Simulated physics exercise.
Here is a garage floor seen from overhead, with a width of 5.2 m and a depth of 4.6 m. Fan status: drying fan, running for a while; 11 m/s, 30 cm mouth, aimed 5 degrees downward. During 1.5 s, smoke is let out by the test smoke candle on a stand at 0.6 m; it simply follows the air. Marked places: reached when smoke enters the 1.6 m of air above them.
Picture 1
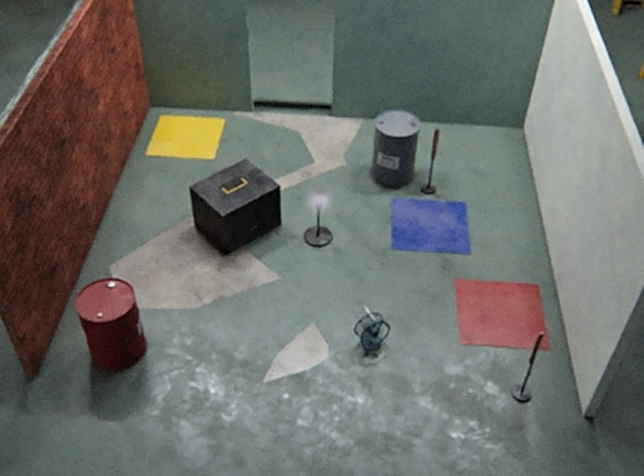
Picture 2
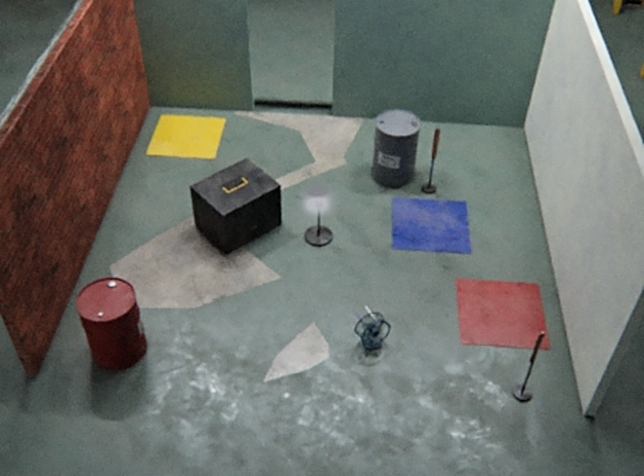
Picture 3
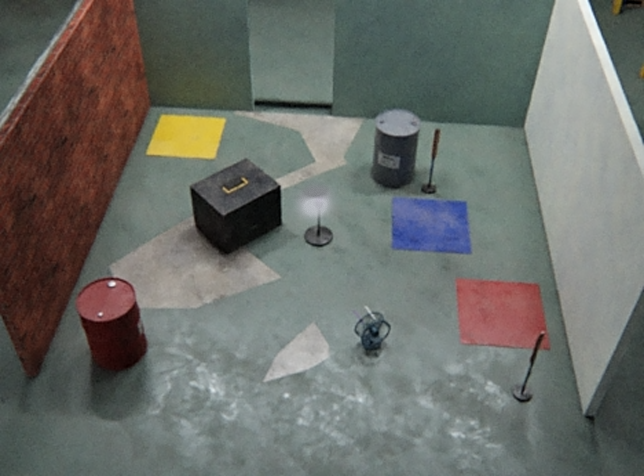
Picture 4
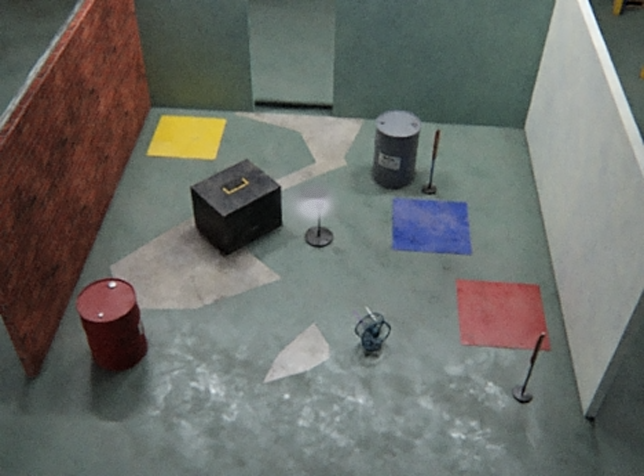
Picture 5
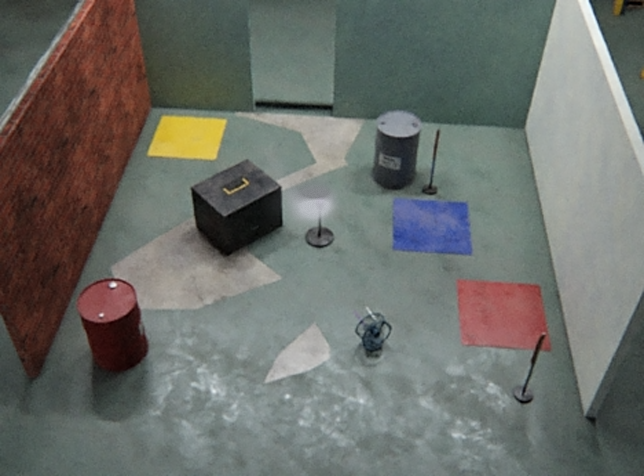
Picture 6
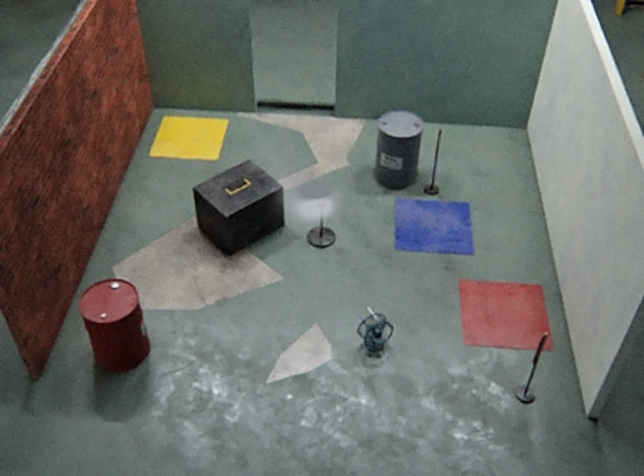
Pale smoke hangs in a small puff above a stand near the middle of a green floor, then spreads slightly and thins at its edges, leaning a little toward the upper left. Around it, the black case, the red and grey barrels, and the coloured squares stay still.
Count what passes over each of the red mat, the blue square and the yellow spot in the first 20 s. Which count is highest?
Most passes over yellow.
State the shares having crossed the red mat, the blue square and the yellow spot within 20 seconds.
About 0 per cent red, 0 per cent blue and 50 per cent yellow.
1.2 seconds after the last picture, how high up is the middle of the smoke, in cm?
About 40 cm up.
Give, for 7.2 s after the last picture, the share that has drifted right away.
Estimated share: Some 80 %.
Then, 1.2 s after the last picture we count, 0 % has passed over the red mat, 0 % over the blue square and 17 % over the yellow spot, with 94 % still about or yet to come, and the middle of the rest is near (261, 134).
Then, 3.2 s after the last picture we count, 0 % has passed over the red mat, 0 % over the blue square and 42 % over the yellow spot, with 55 % still about or yet to come, and the middle of the rest is near (144, 76).
Then, 7.2 s after the last picture we count, 0 % has passed over the red mat, 0 % over the blue square and 47 % over the yellow spot, with 20 % still about or yet to come, and the middle of the rest is near (86, 136).
Then, 19.2 s after the last picture we count, 0 % has passed over the red mat, 0 % over the blue square and 47 % over the yellow spot, with 2 % still about or yet to come.
